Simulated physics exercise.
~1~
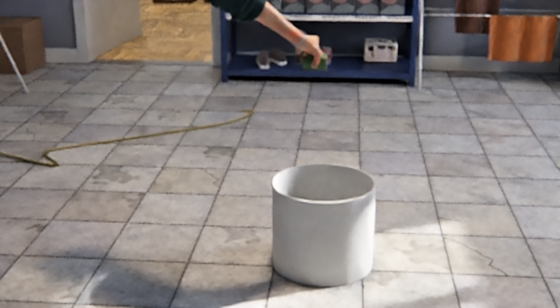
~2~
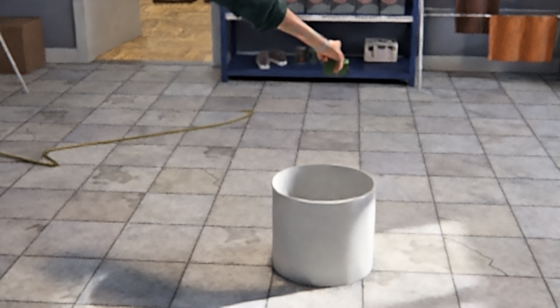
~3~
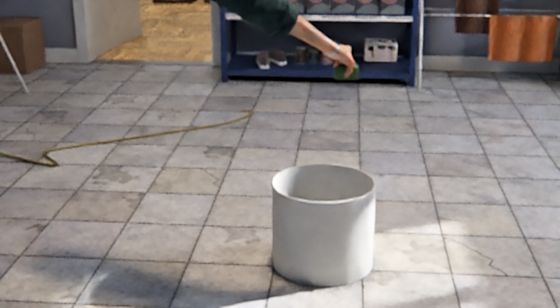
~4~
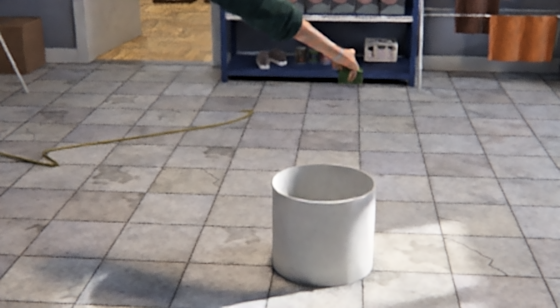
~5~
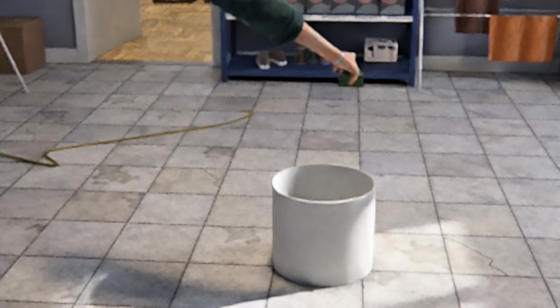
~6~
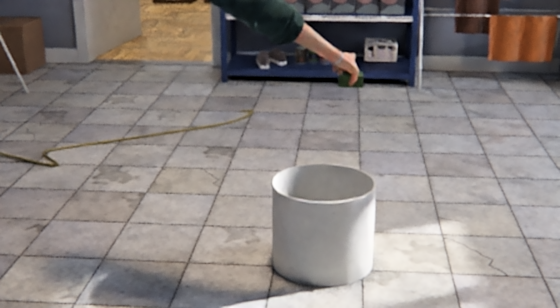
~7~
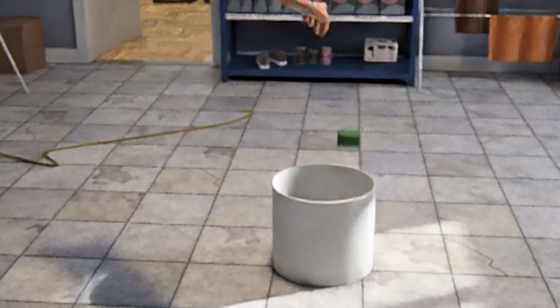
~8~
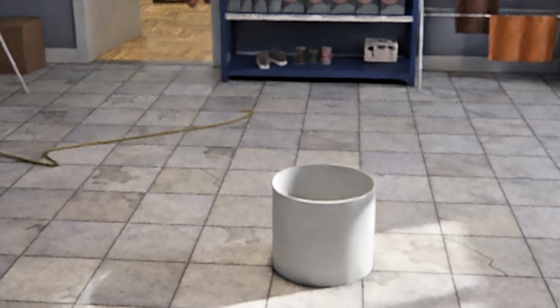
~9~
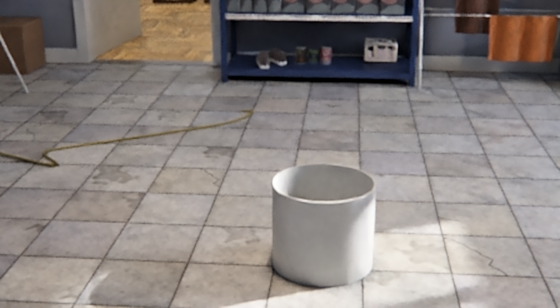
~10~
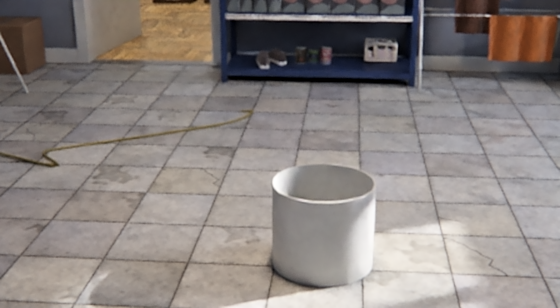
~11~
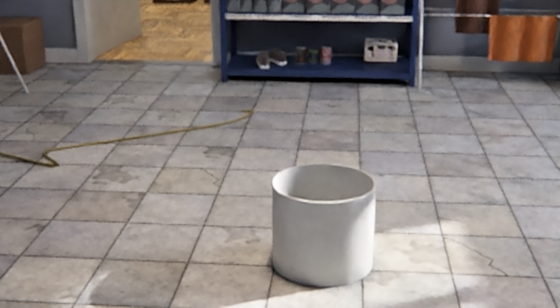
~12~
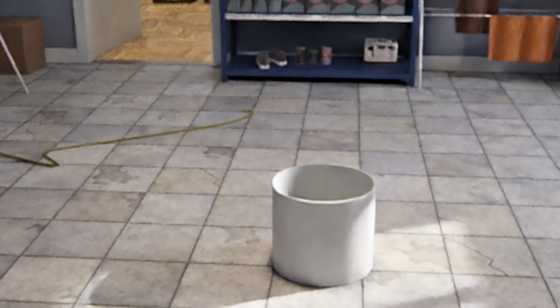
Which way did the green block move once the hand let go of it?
The green block moved down, toward the white container below.
